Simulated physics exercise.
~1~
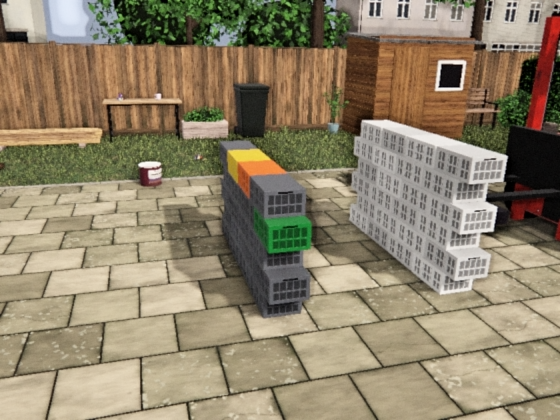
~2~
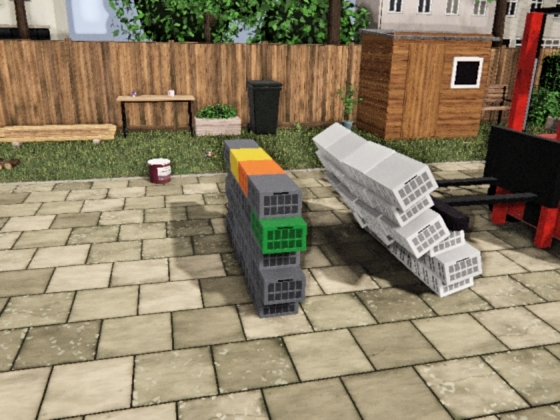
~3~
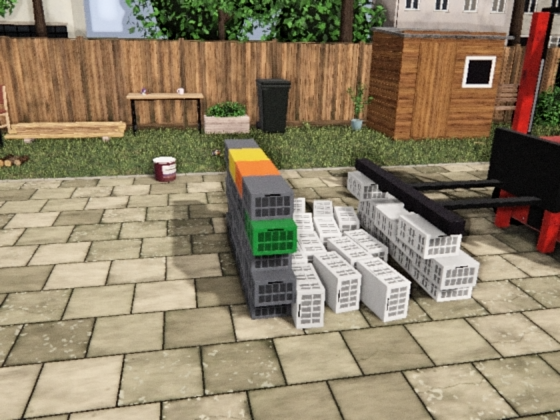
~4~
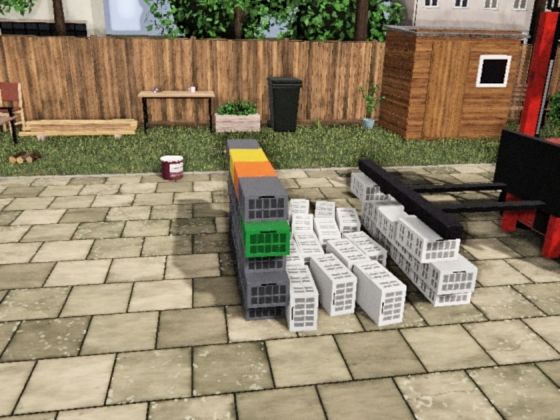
A steel beam topples much of the pale crate wall, while the darker wall stays standing.
